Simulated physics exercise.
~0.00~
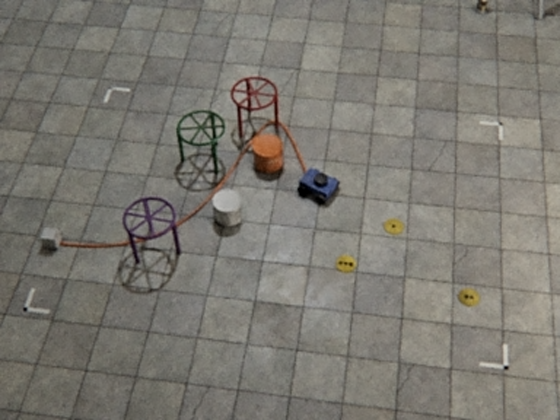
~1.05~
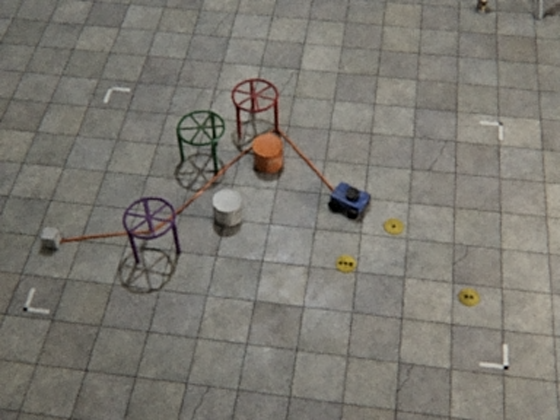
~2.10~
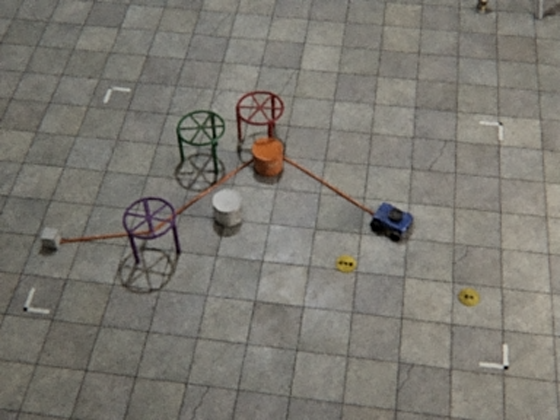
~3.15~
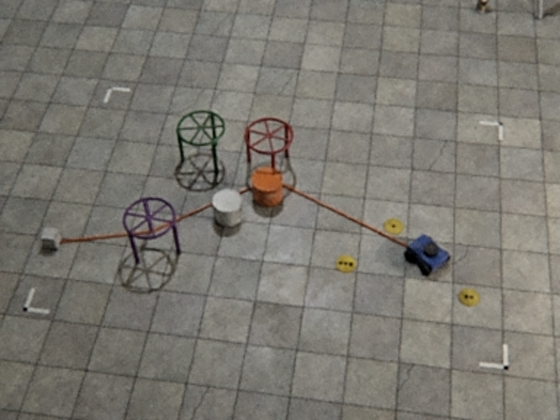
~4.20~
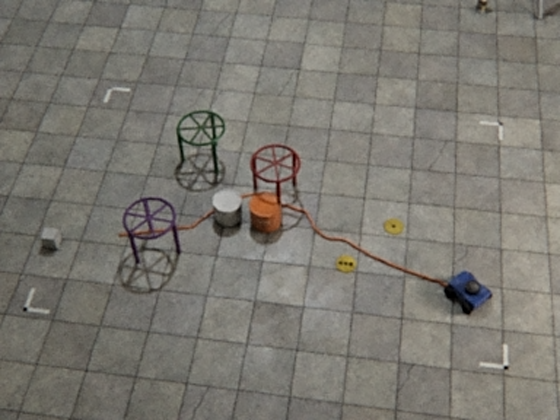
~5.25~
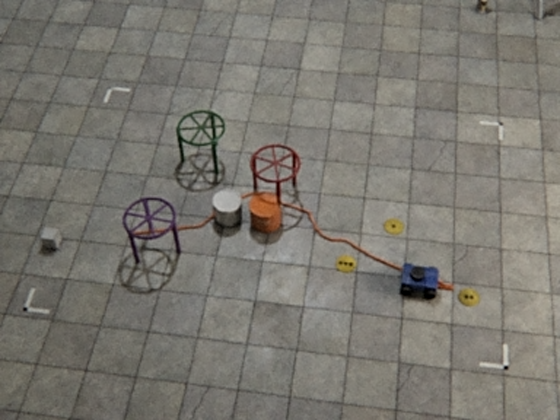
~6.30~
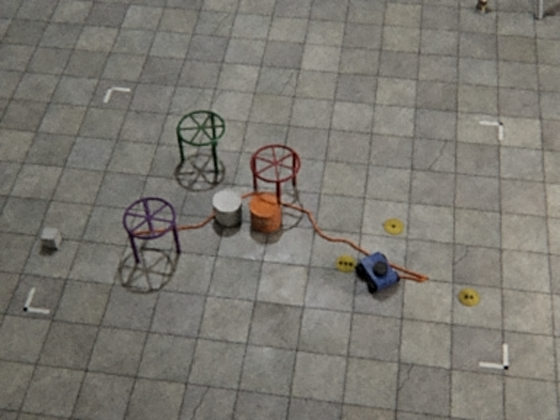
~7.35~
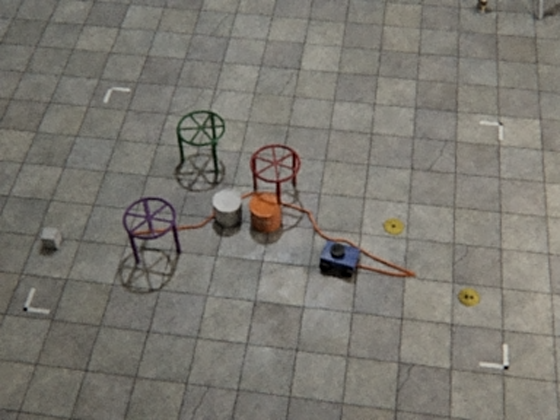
Small blue cart pulling an orange lead taut, dragging a red stool and orange bucket, yanking the plug out, then heading back left.
